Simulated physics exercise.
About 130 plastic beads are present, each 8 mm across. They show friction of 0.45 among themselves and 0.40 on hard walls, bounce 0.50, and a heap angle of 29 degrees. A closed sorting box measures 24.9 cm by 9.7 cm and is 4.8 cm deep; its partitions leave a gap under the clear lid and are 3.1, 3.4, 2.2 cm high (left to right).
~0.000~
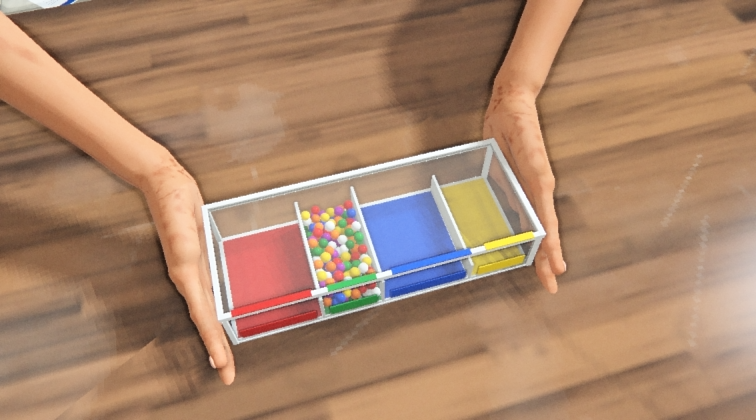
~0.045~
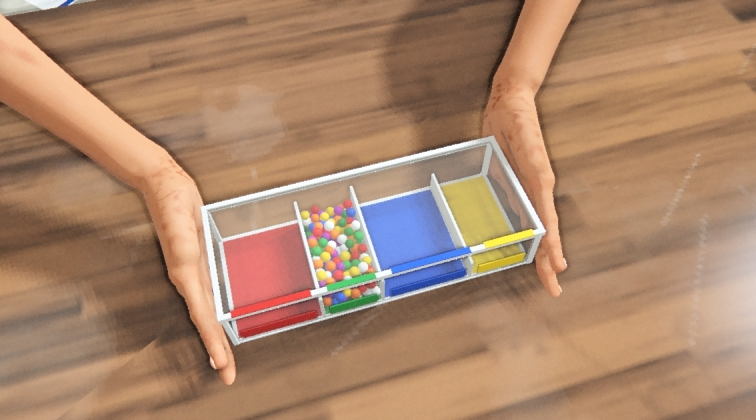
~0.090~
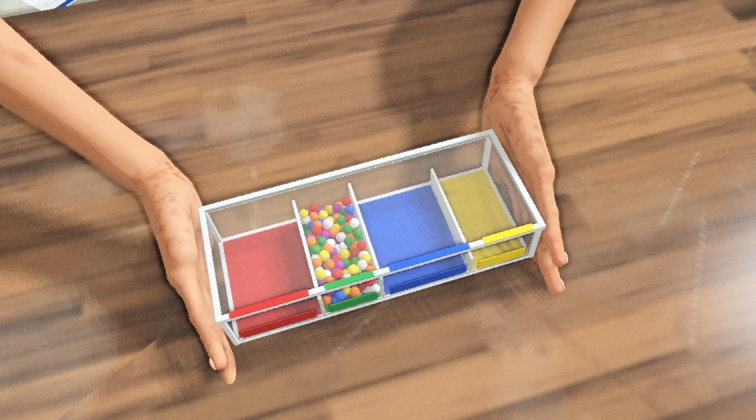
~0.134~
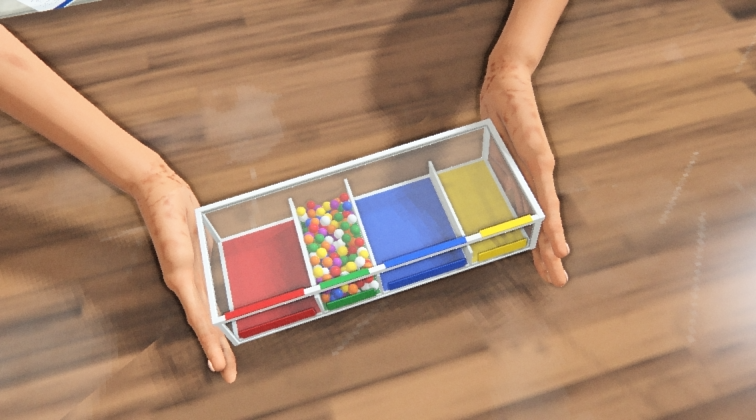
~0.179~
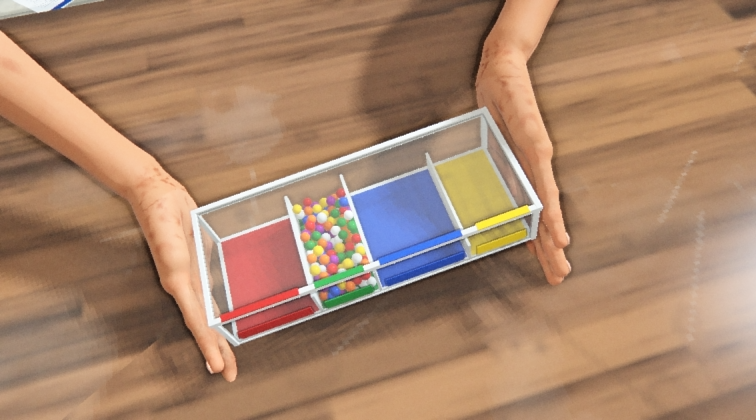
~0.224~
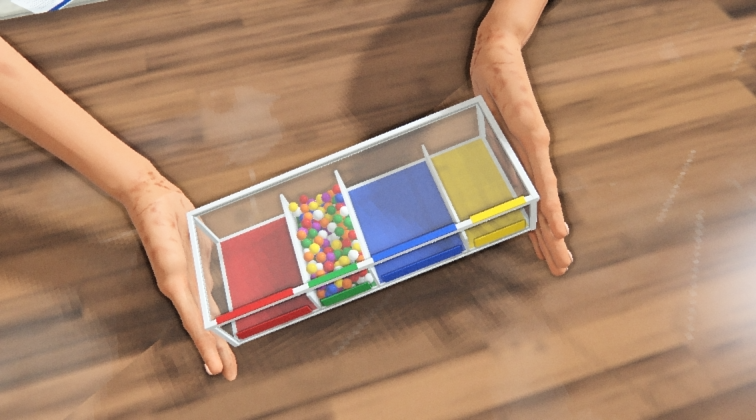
Two hands slightly tilt a clear divided box, its right side rising, with multicolored beads inside.
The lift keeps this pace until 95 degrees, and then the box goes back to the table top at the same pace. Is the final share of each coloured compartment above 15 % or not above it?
Red - above; blue - not above; green - above; yellow - not above.
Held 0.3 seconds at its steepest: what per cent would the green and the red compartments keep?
Green keeps 35% and red keeps 65%.
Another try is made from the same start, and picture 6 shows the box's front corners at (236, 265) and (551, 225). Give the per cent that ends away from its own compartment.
That would be some 35 in a hundred.
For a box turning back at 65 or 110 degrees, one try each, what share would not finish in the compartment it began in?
I'd expect close to 5 and then close to 65 per cent.
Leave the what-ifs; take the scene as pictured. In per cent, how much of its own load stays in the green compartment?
That comes out at about 40 percent.
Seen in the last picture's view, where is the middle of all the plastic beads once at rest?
Close to pixel (290, 279).
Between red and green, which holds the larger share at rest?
The red compartment ends up with more.
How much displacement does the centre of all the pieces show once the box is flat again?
Roughly 4.5 cm.
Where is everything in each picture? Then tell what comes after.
Box tilt 0 degrees, front corners at (224, 315) and (538, 233); green 100 %, in the first picture.
Box tilt 1 degrees, front corners at (223, 316) and (538, 231), in the second picture.
Box tilt 3 degrees, front corners at (221, 317) and (538, 225), in the third picture.
Box tilt 6 degrees, front corners at (218, 319) and (537, 216), lowest corner left front, in the fourth picture.
Box tilt 9 degrees, front corners at (214, 321) and (535, 206), lowest corner left front, in the fifth picture.
Box tilt 13 degrees, front corners at (211, 323) and (531, 196), lowest corner left front; green 100 %. The box's pace is about 80 degrees a second, in the sixth picture.
Then, at 1.32 s, tilt 95 degrees; red 20 %, green 80 %.
After 2.05 s, tilt 43 degrees; red 55 %, green 45 %.
Then, at 2.80 s, tilt 0 degrees; red 55 %, green 45 %.
In the end, at 3.6 s, red 55 %, blue 0 %, green 45 %, yellow 0 %.
